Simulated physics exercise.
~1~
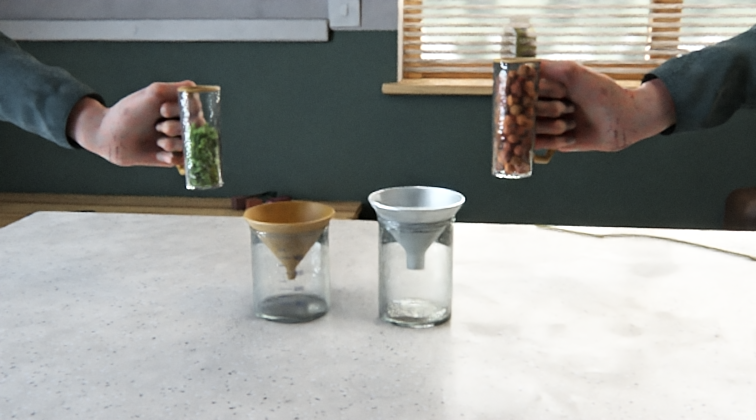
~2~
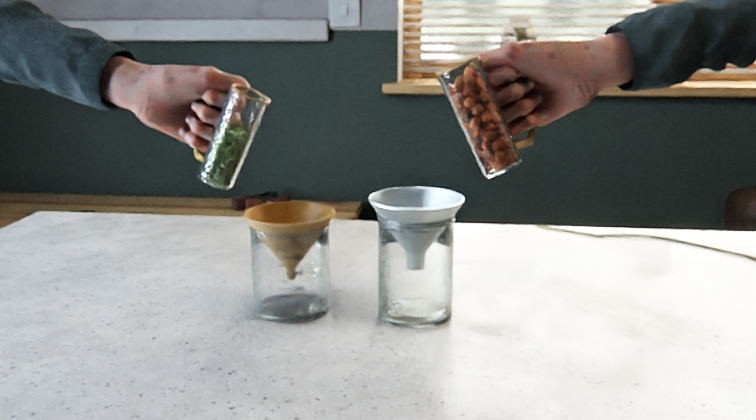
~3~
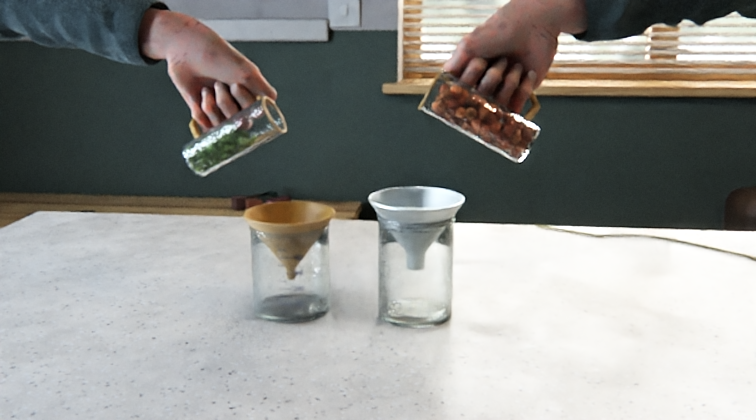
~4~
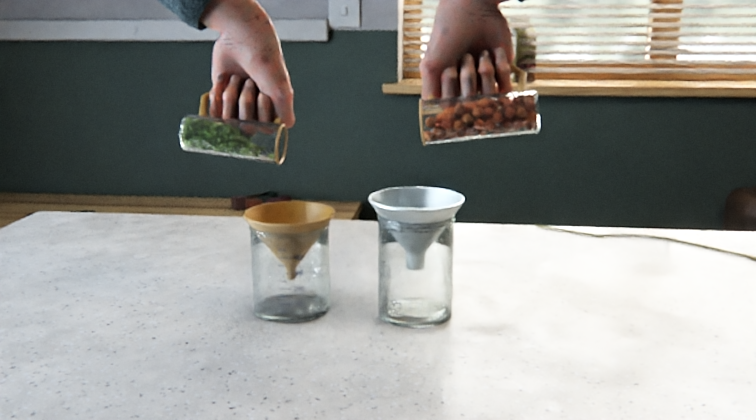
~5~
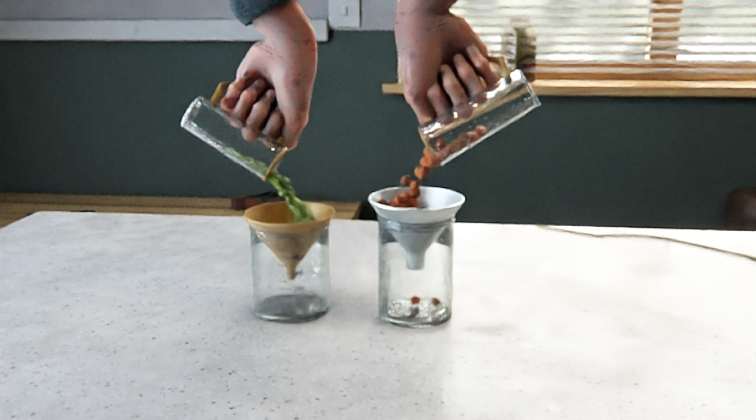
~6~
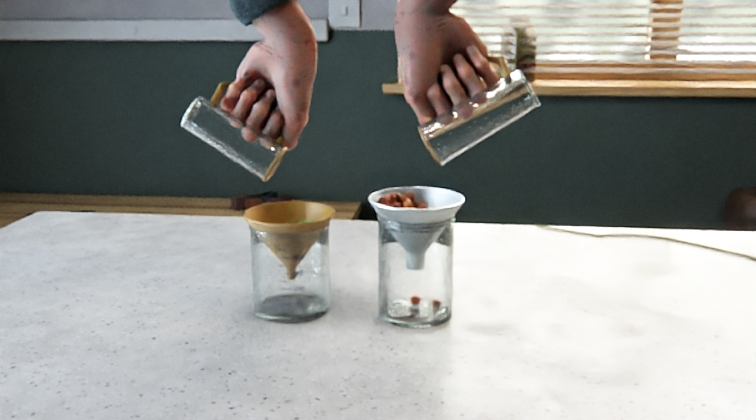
To begin with, two hands hold clear cups upright above a pale table, the left one holding small green pieces and the right one reddish-brown, nut-like pieces. Below stand two empty glass jars, one with a tan funnel and the other with a grey-white funnel. The hands move inward and tip the cups onto their sides, with the contents still inside. Then both cups tilt further and the pieces tumble into the funnels. A few brown ones drop into the right jar. Finally the cups are empty, brown pieces remain heaped in the right funnel, and no green ones reach the left jar, all being stuck in its funnel.
